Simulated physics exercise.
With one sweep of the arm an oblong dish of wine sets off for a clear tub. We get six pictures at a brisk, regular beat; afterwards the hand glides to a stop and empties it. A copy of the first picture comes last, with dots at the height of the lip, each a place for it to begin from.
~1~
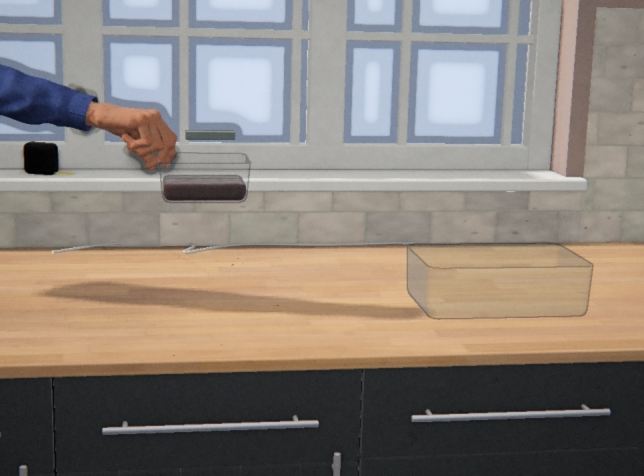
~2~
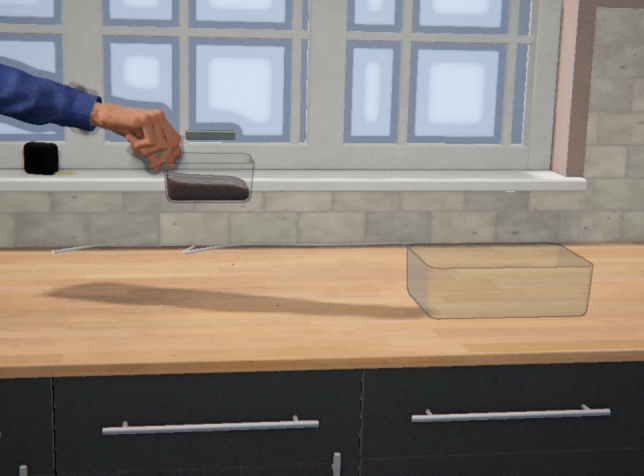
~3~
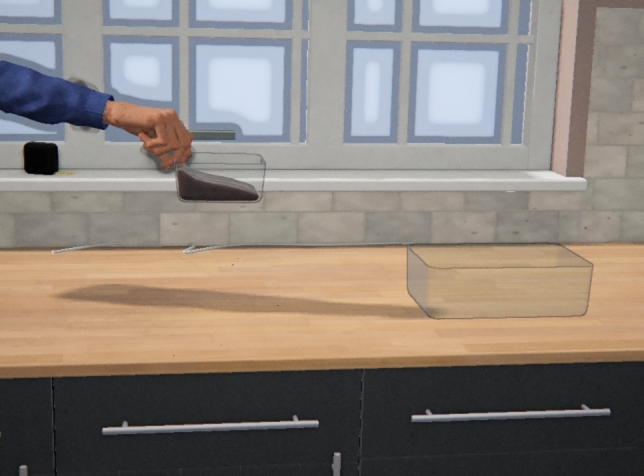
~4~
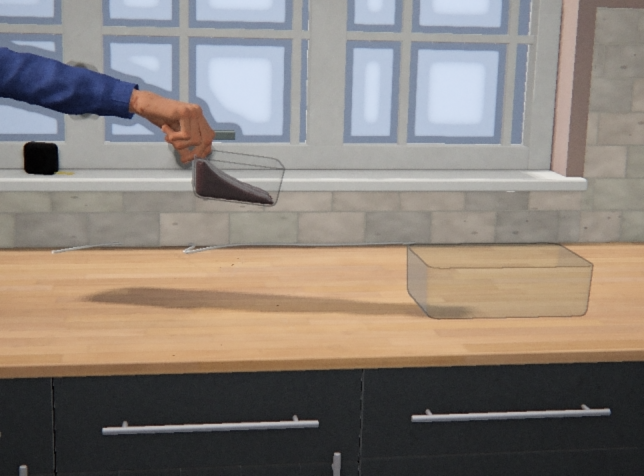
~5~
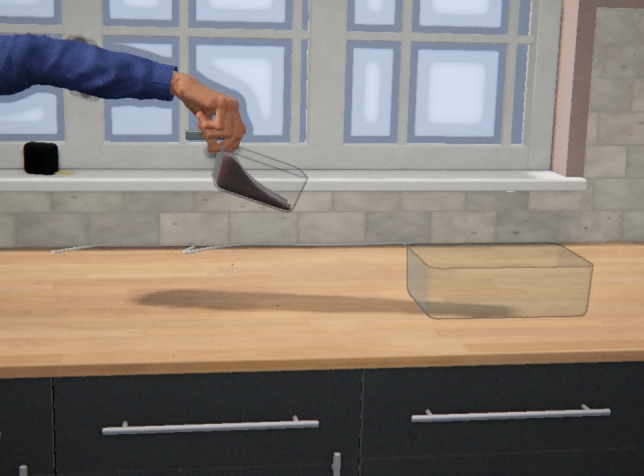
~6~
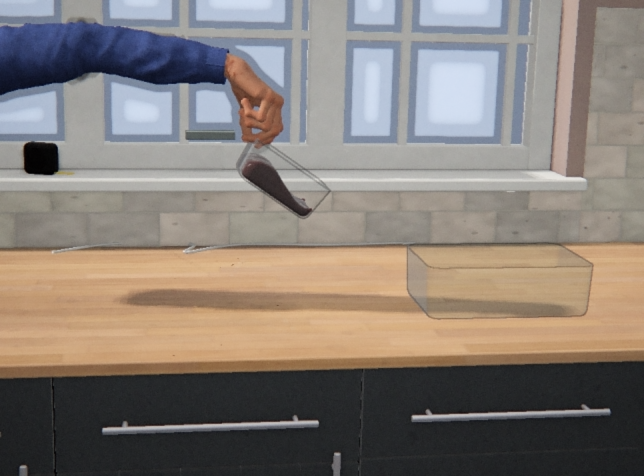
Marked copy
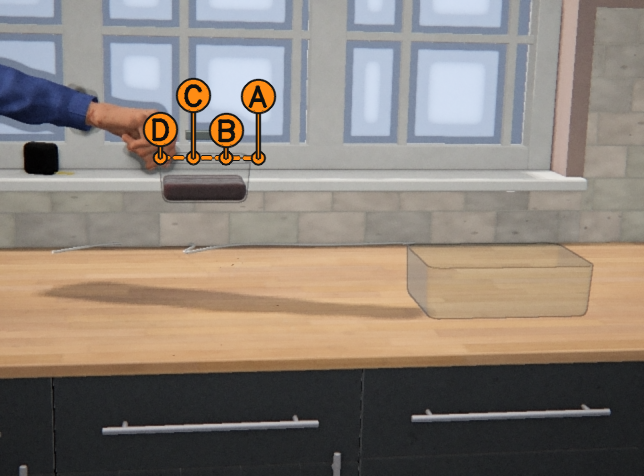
A hand carries a clear dish of dark liquid right and steadily tilts it rightward.
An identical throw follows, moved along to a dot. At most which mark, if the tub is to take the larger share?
B is the one.
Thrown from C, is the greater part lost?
Yes, that goes wrong.
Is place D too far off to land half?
Yes.
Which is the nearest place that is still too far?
That would be C.
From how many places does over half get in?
Two of them.
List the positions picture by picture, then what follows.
Upright, lip at (247, 158); tub from (426, 318) to (586, 315); nothing has left yet, in the first frame.
Upright, lip at (250, 158); nothing has left yet, in the second frame.
Upright, lip at (262, 158); nothing has left yet, in the third frame.
Tipped about 7°, lip at (280, 163); nothing has left yet, in the fourth frame.
Tipped about 19°, lip at (303, 172); nothing has left yet, in the fifth frame.
Tipped about 35°, lip at (326, 185); nothing has left yet, in the sixth frame.
On the marked copy, A at (258, 158); B at (226, 158); C at (193, 157); D at (160, 157).
For place A, about 80 % lands in the tub, 10 % falls short and 11 % goes beside or beyond.
For place B, about 73 % lands in the tub, 20 % falls short and 8 % goes beside or beyond.
For place C, about 28 % lands in the tub, 63 % falls short and 9 % goes beside or beyond.
For place D, about 8 % lands in the tub, 86 % falls short and 6 % goes beside or beyond.
